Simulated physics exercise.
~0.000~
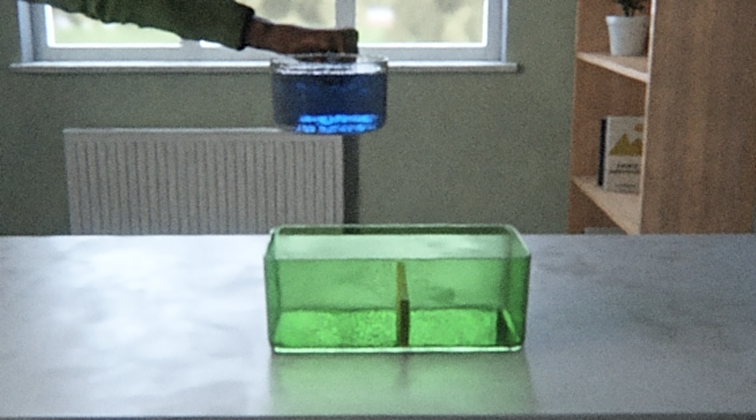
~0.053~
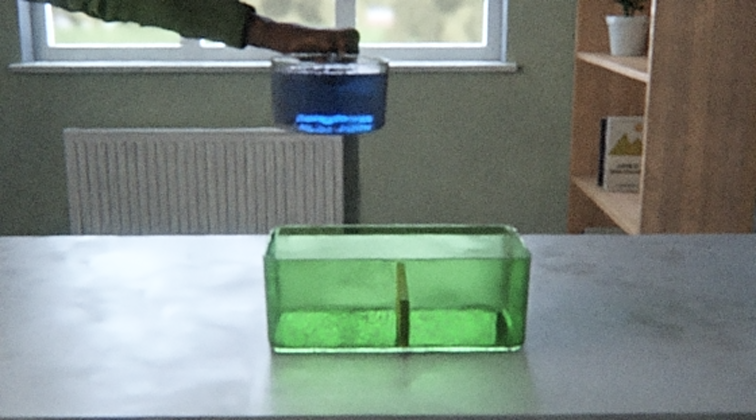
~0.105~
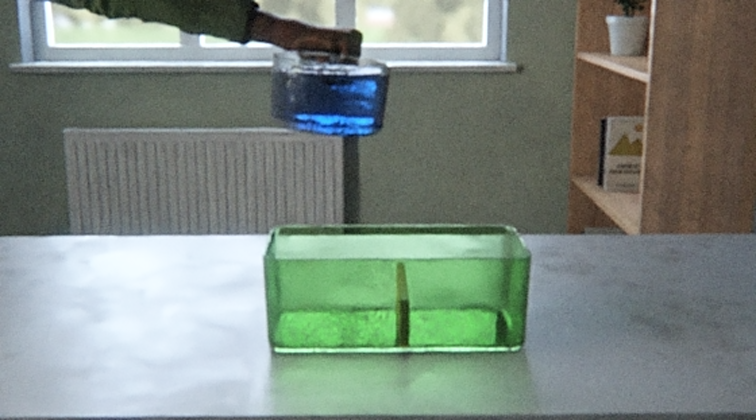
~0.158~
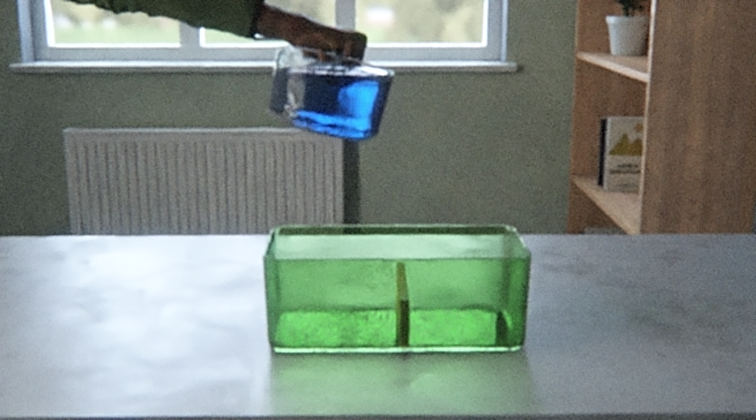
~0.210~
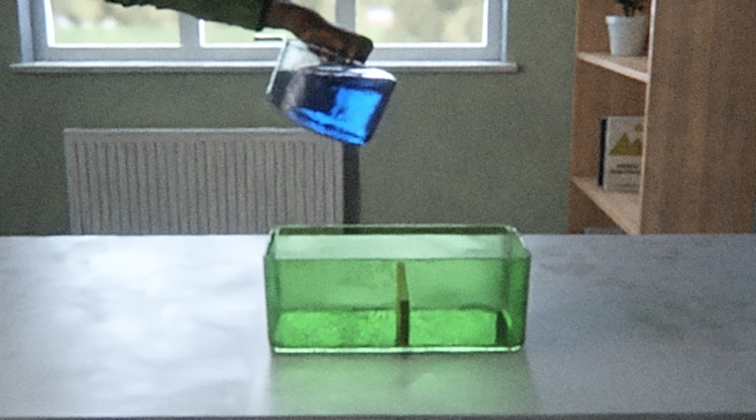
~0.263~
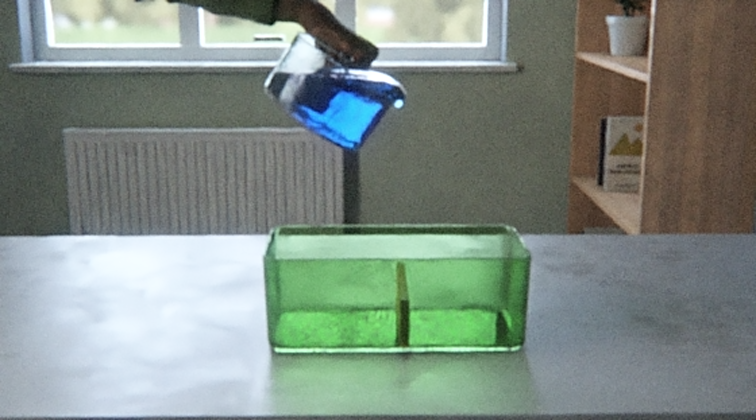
A hand tilting a clear container of blue liquid steadily to the right above a green, divided glass basin on a table.
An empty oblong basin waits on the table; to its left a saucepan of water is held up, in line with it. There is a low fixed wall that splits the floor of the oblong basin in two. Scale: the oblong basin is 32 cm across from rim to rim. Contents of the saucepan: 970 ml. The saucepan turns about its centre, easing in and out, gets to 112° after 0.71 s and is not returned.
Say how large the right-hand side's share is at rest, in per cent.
Its share is roughly 84 per cent.
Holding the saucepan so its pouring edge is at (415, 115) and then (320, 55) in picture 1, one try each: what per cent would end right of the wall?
Some 90 and 15 per cent, in that order.
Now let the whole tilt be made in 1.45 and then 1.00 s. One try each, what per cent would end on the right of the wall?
95 and 90 %.
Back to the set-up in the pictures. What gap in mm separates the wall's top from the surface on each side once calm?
Left about 56 mm, right about 24 mm.
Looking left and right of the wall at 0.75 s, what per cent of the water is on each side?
Left roughly 7, right roughly 76.
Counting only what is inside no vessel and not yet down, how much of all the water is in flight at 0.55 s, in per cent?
It comes to roughly 48 per cent.
Then, 0.55 s in, the tilt is 98° and 27 per cent is still to pour, 0 is left of the wall and 24 right of it.
Then, 0.75 s in, the tilt is 112° and 4 per cent is still to pour, 7 is left of the wall and 76 right of it.
Then, 0.97 s in, the tilt is 112° and 0 per cent is still to pour, 14 is left of the wall and 83 right of it.
Then, 1.21 s in, the tilt is 112° and 0 per cent is still to pour, 15 is left of the wall and 83 right of it.
Finally, 15 per cent lies left of the wall, 84 right of it and 2 outside.
